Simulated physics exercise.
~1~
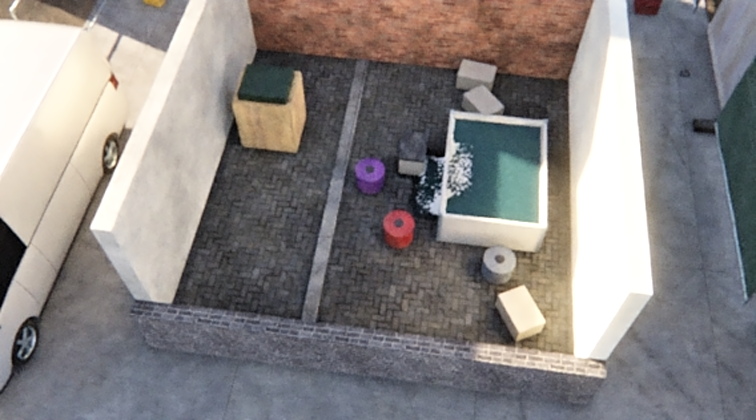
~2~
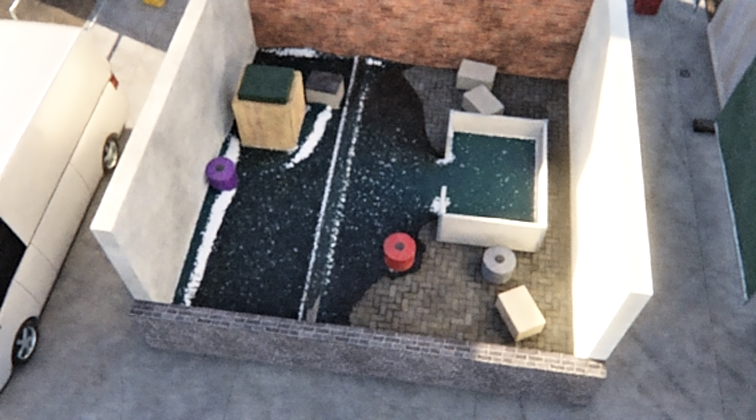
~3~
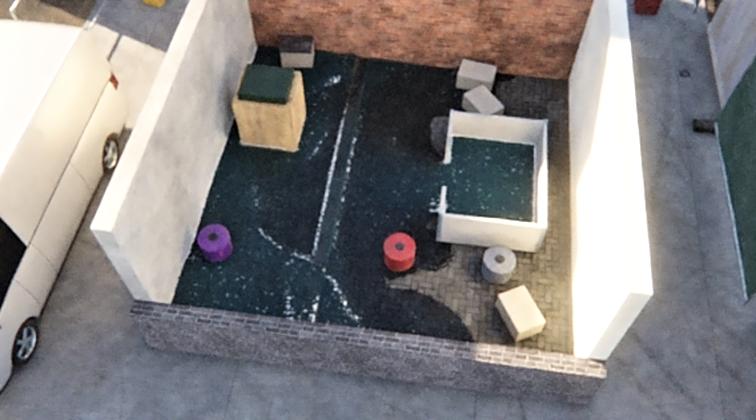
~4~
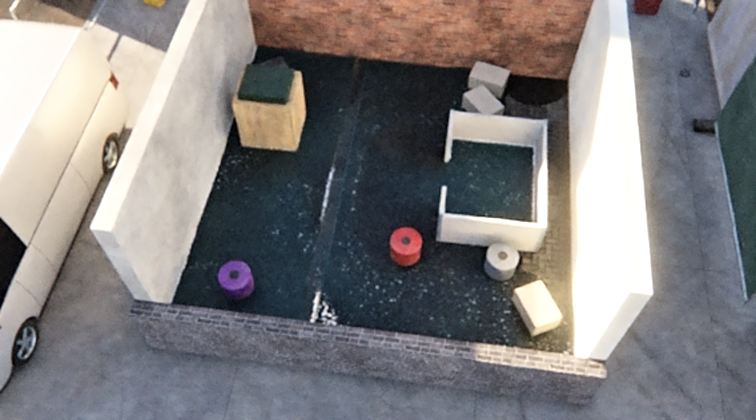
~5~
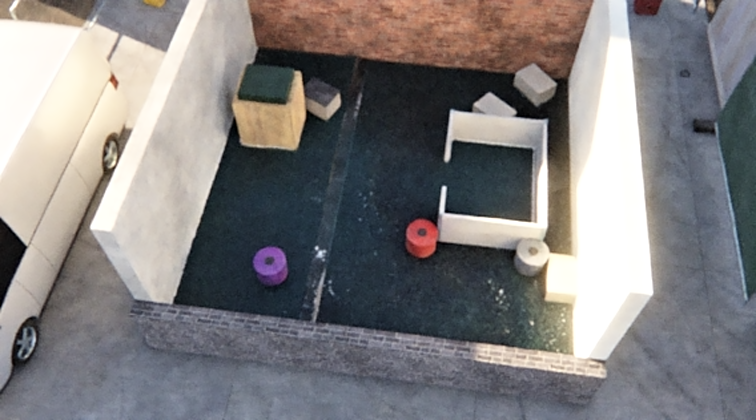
Dark water burst from the left side of a white-walled tank and spread over the paved yard, sweeping a purple tub and a grey crate across the low kerb, while the red tub shifted only slightly and ended still short of it.
